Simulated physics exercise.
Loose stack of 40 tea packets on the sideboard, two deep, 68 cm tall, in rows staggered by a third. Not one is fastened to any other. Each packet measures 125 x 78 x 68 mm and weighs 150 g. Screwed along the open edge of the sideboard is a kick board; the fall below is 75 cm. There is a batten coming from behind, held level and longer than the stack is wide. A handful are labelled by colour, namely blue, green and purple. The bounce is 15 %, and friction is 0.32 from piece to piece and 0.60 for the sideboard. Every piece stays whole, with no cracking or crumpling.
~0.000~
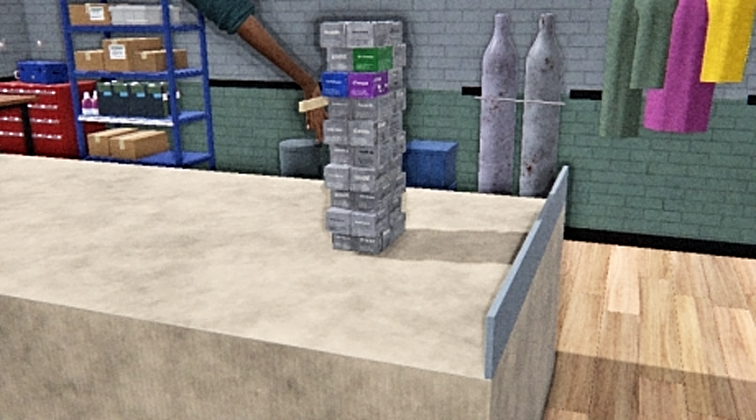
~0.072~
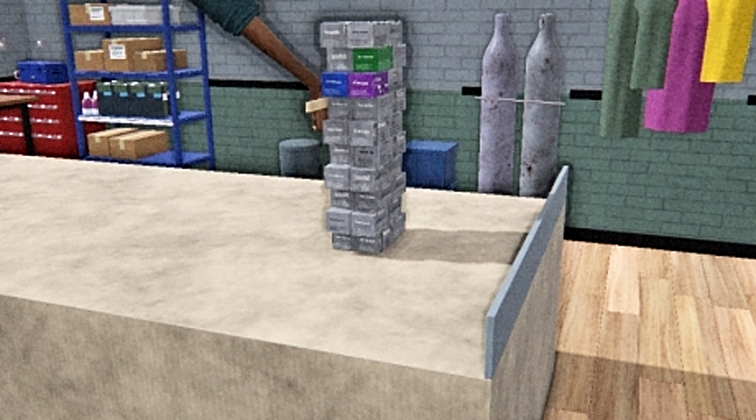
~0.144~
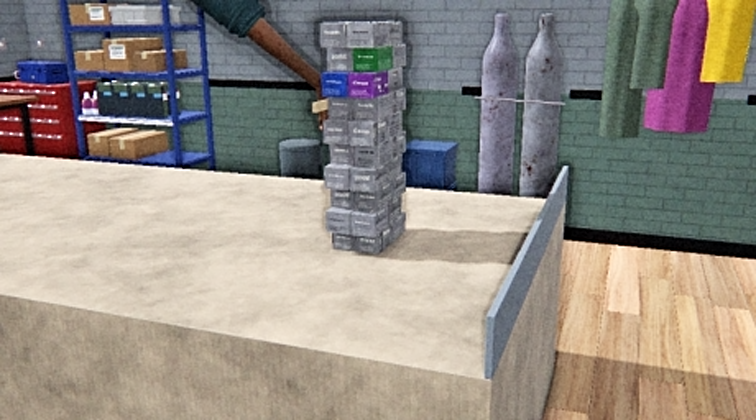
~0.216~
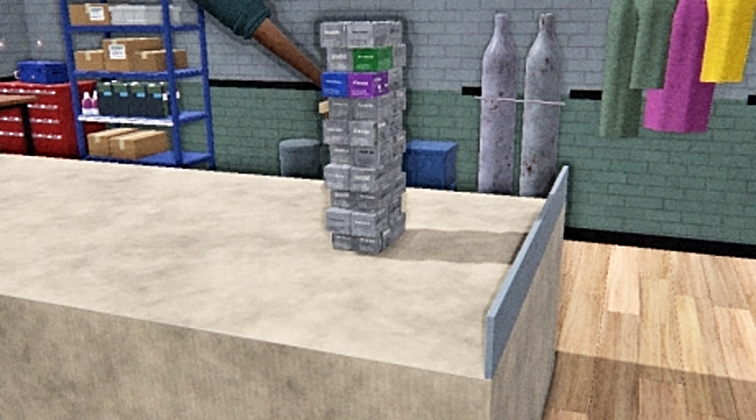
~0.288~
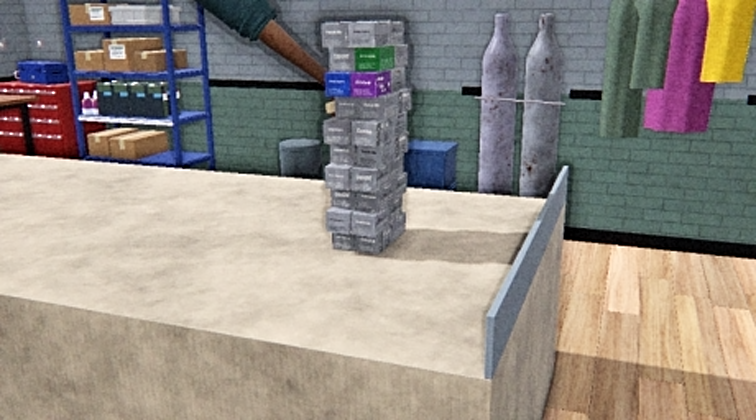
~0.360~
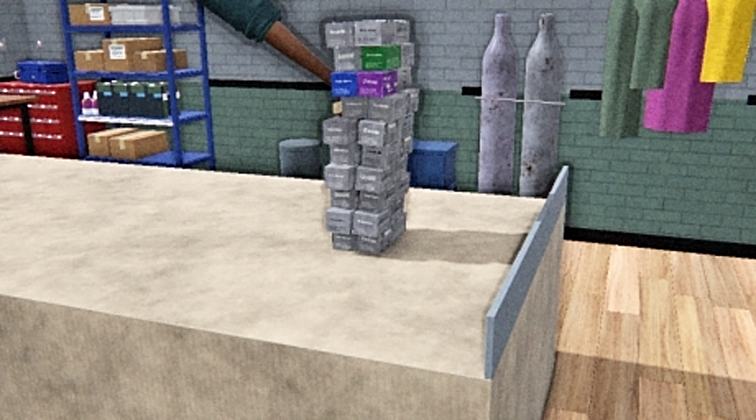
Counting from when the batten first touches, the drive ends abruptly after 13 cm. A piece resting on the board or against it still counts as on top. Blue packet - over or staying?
Staying.
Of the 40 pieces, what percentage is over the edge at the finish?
I'd put it at about 20 percent.
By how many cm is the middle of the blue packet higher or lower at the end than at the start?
Net change: Some 45 cm lower.
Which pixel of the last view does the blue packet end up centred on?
It finishes near pixel (339, 242) of the last picture.
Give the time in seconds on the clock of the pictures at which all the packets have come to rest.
Settling time: Near 2.0 s.
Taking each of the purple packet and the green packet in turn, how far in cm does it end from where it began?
The purple one ends 158 cm from its start and the green one 172 cm.
After 0.62 s, none of the 40 packets over the edge, 30 disturbed; blue packet leaning 11°; purple packet leaning 17°.
After 0.86 s, none of the 40 packets over the edge, 30 disturbed; blue packet leaning 33°, 20 cm lower; purple packet leaning 40°, 12 cm lower.
After 1.24 s, 6 of the 40 packets over the edge; blue packet on its side; green packet upside down.
At rest (2.3 s), 7 of the 40 packets over the edge; blue packet on its side; purple packet upside down; green packet upside down. As the last picture would show them, middles, blue packet near (339, 243).
